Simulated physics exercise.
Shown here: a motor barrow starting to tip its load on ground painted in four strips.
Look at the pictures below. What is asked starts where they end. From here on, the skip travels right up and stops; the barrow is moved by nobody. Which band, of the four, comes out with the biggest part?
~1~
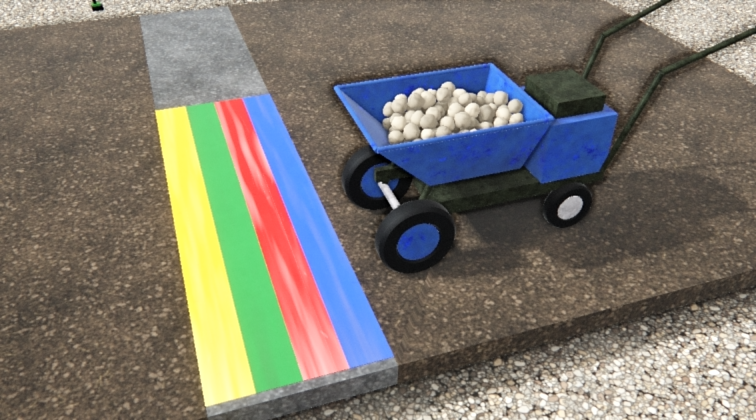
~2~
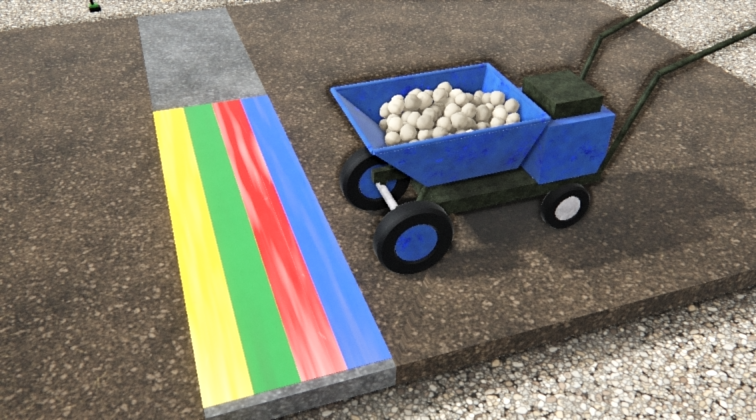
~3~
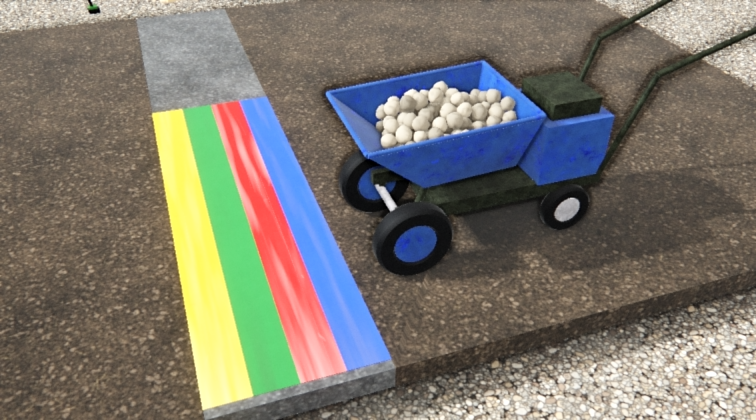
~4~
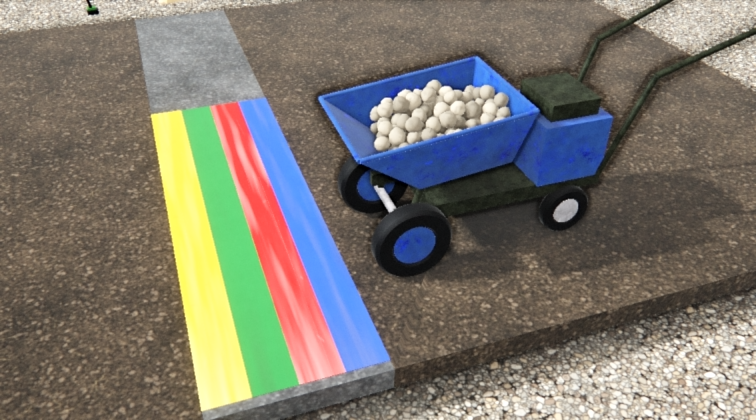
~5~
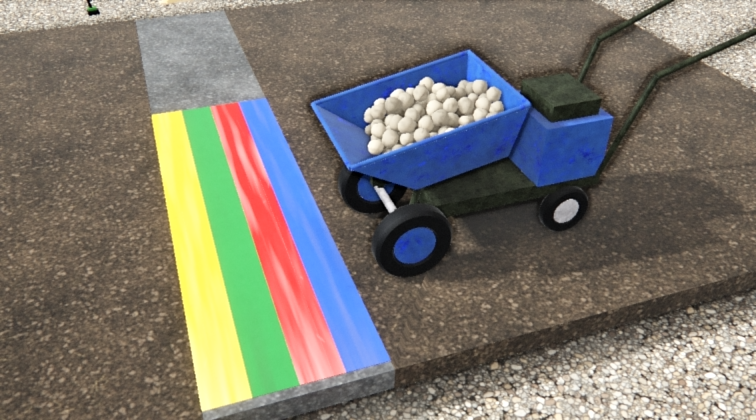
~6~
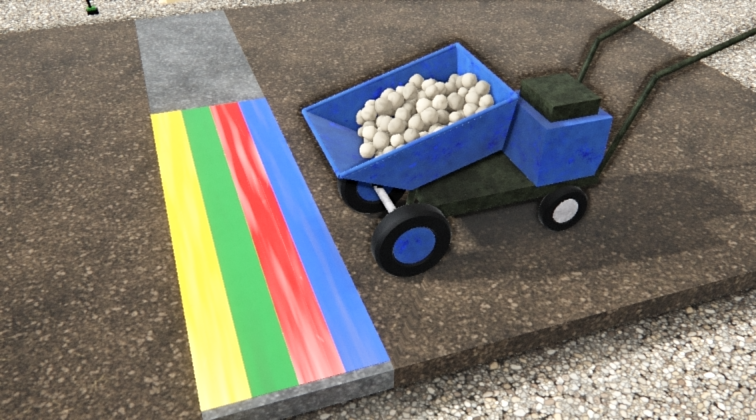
The green band comes out ahead.
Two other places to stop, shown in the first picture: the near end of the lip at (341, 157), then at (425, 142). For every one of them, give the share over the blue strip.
Roughly 0 per cent, and 10 per cent.
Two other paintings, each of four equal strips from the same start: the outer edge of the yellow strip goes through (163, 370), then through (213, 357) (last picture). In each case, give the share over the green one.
I'd say about 30 % for the first and about 30 % for the second.
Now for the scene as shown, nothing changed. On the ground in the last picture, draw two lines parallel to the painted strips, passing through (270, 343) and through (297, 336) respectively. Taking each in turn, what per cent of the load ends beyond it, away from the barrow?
Close to 60 and 80 per cent respectively.
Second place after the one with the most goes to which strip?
The runner-up is that yellow strip.
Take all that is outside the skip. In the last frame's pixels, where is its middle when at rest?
At about (223, 267), give or take.
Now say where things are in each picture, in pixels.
Lip of the skip near (377, 150), level; top of the load near (456, 112), river pebbles; blue strip near (351, 315); red strip near (309, 325); green strip near (265, 336); yellow strip near (220, 347), in the first frame.
Lip of the skip near (374, 152), level; top of the load near (453, 112), in the second frame.
Lip of the skip near (368, 156), tipped barely; top of the load near (449, 112), in the third frame.
Lip of the skip near (360, 162), tipped a little; top of the load near (458, 110), in the fourth frame.
Lip of the skip near (351, 168), tipped a little; top of the load near (451, 107), in the fifth frame.
Lip of the skip near (340, 176), tipped clearly; top of the load near (456, 102); blue strip near (347, 319); red strip near (305, 329); green strip near (261, 340); yellow strip near (215, 351), in the sixth frame.
Shortly afterwards, skip tipped steeply; the whole lot in the skip.
Next, skip tipped right over; near half in the skip; a little over the red strip; near a quarter over the green strip; a little over the yellow strip; only a few off the paint.
Some moments later, skip tipped right over; near a quarter in the skip; a little over the red strip; near a third over the green strip; near a quarter over the yellow strip; a little off the paint.
In the end, skip tipped right over; near a quarter in the skip; none at all over the blue strip; a little over the red strip; near a third over the green strip; near a quarter over the yellow strip; a little off the paint.
